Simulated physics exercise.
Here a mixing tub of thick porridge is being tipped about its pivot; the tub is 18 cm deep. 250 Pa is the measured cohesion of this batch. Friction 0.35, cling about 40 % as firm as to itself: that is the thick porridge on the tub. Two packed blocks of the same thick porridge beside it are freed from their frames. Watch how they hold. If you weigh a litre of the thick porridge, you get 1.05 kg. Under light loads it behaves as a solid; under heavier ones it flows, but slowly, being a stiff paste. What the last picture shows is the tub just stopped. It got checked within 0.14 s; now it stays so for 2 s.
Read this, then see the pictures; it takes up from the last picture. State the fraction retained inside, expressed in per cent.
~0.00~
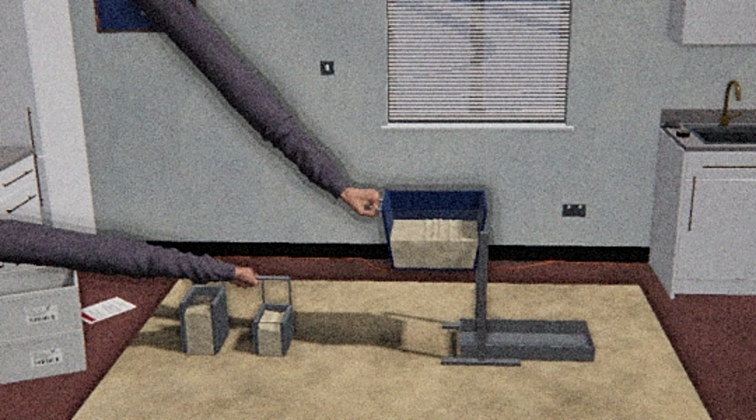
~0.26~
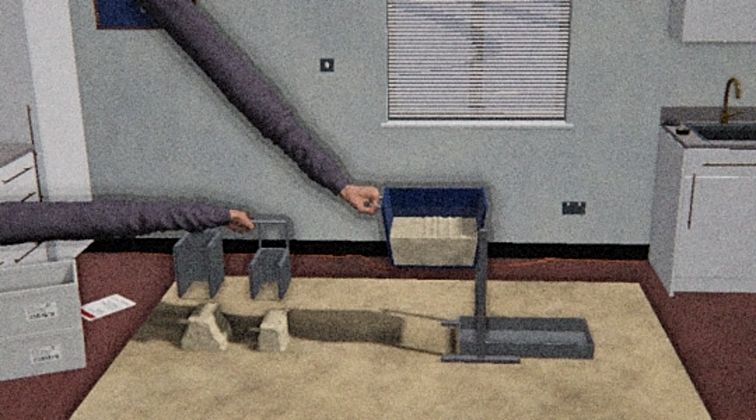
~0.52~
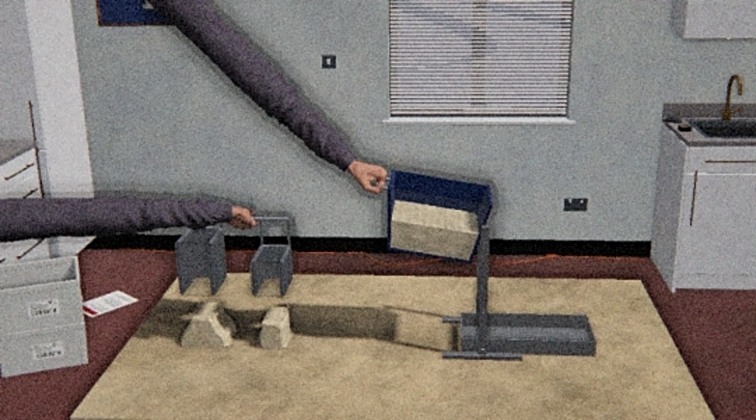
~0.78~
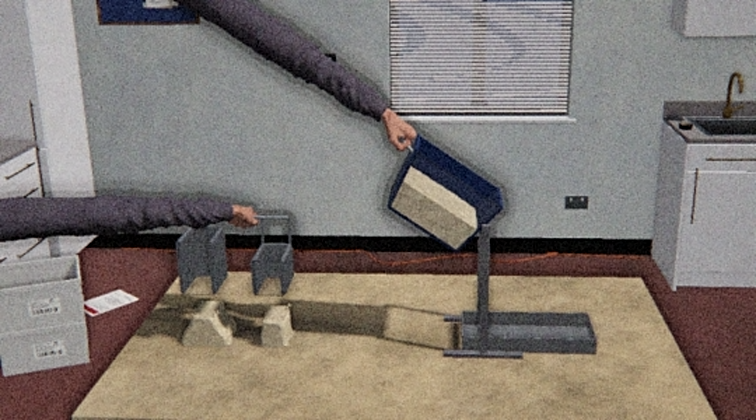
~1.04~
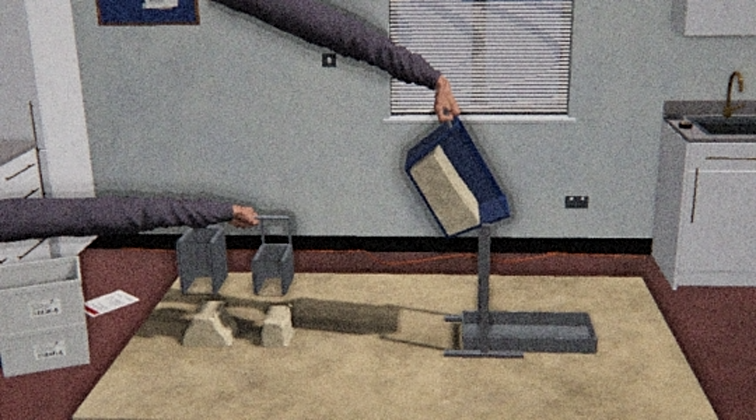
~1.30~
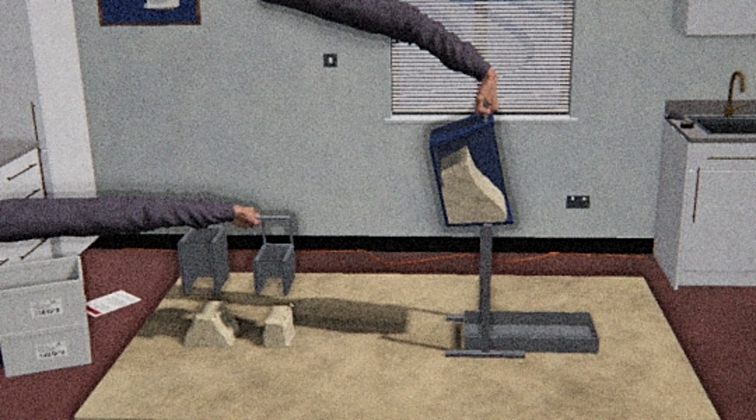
Retained fraction: About 80 per cent.
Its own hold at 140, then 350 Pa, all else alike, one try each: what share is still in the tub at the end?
In turn about 60 %, 100 %.
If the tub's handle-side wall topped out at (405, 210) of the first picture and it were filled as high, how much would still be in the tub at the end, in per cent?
About 100 per cent.
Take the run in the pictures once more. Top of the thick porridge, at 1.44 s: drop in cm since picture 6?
About 3 cm.
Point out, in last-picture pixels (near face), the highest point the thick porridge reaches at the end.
Around (487, 188).
After 1.44 s, the tub is at 78 degrees and holds 98 %.
After 1.61 s, the tub is at 78 degrees and holds 91 %.
After 1.78 s, the tub is at 78 degrees and holds 86 %.
After 1.95 s, the tub is at 78 degrees and holds 83 %.
After 3.30 s, the tub is at 78 degrees and holds 80 %.
